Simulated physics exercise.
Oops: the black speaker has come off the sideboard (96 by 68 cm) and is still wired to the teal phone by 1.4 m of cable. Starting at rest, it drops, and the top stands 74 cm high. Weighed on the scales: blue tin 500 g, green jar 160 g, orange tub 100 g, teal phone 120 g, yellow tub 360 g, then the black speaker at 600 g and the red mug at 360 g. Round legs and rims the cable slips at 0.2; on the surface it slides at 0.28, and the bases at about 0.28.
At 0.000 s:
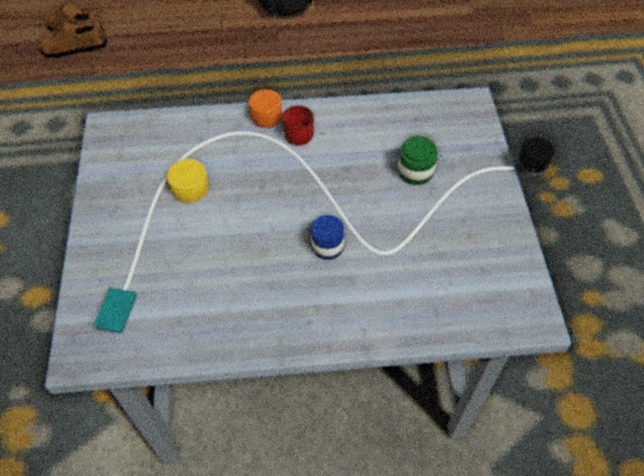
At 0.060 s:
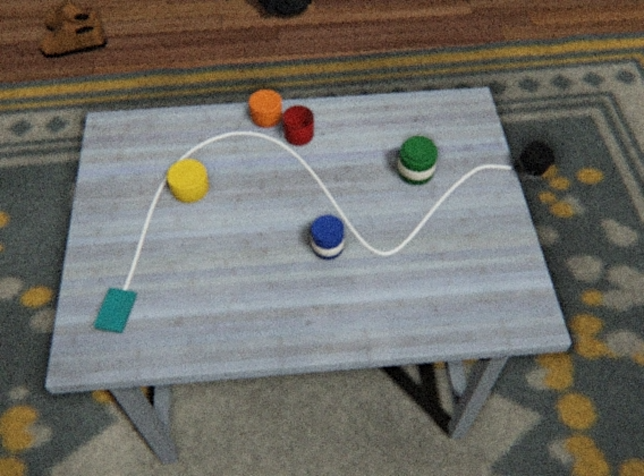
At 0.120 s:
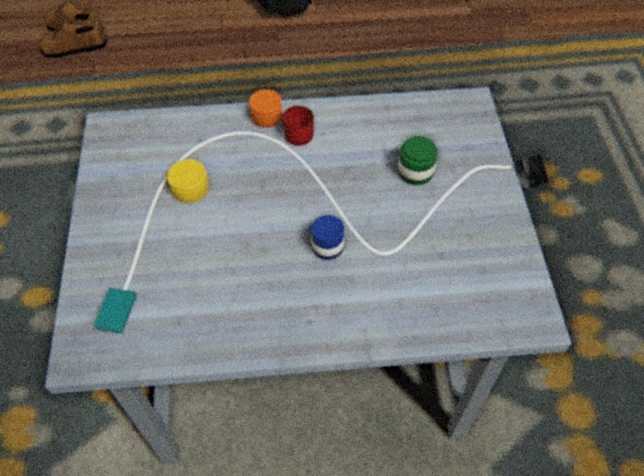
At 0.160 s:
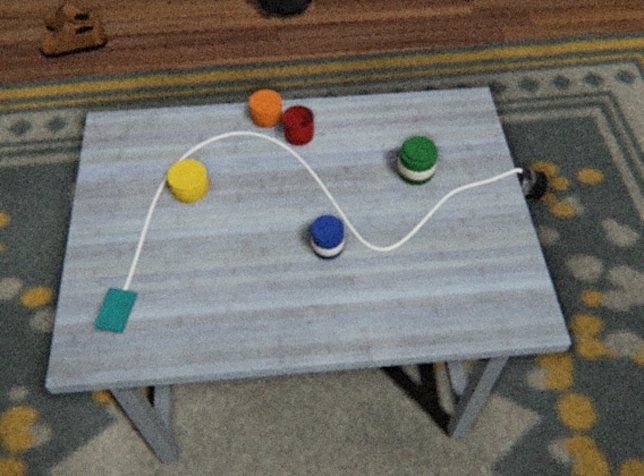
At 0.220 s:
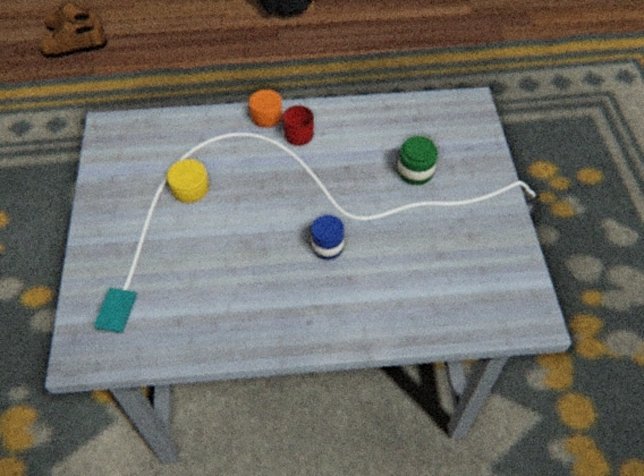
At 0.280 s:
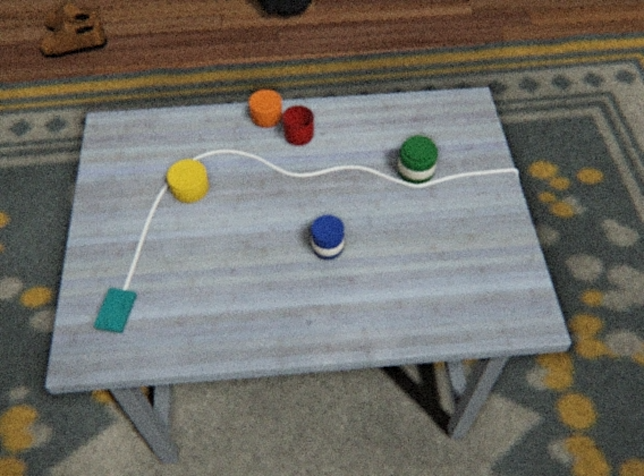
A black speaker, wired by a white cable to a teal phone on a striped grey table, drops past the right edge and out of sight. The cable then pulls rightward, its curves flattening between the yellow tub and green jar, while the phone and the containers stay in place.
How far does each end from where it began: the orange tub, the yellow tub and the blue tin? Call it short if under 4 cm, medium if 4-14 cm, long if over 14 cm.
Orange tub: Long; yellow tub: Long; blue tin: Short.
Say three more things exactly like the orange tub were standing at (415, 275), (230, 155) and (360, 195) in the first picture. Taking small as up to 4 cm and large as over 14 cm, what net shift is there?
In that order we get a slight shift, a big shift and a big shift.
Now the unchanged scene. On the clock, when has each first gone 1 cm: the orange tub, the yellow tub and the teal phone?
Orange tub: 0.60 s; yellow tub: 0.36 s; teal phone: 0.34 s.
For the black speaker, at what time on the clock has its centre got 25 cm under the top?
The clock reads 0.28 s at that moment.
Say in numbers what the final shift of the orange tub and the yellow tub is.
Lab note - orange tub: Off the top; yellow tub: Approx. 20 cm.
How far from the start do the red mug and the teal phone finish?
About: Red mug 2 cm, teal phone off the top.
At 0.5 s, the cable's tail end at (214, 182); yellow tub 15 cm off its start, teal phone 35 cm off its start, green jar 3 cm off its start.
At 0.7 s, the cable's tail end at (256, 112); yellow tub 22 cm off its start, orange tub 12 cm off its start, teal phone 62 cm off its start.
At 1.0 s, the cable has left the top; orange tub over the edge, yellow tub 22 cm off its start at (255, 237), teal phone over the edge.
At 1.2 s, the cable has left the top; orange tub over the edge, yellow tub 22 cm off its start, teal phone over the edge.
At 2.4 s, the cable has left the top; orange tub over the edge, yellow tub 22 cm off its start at (255, 237), blue tin 0 cm off its start at (328, 228), teal phone over the edge.
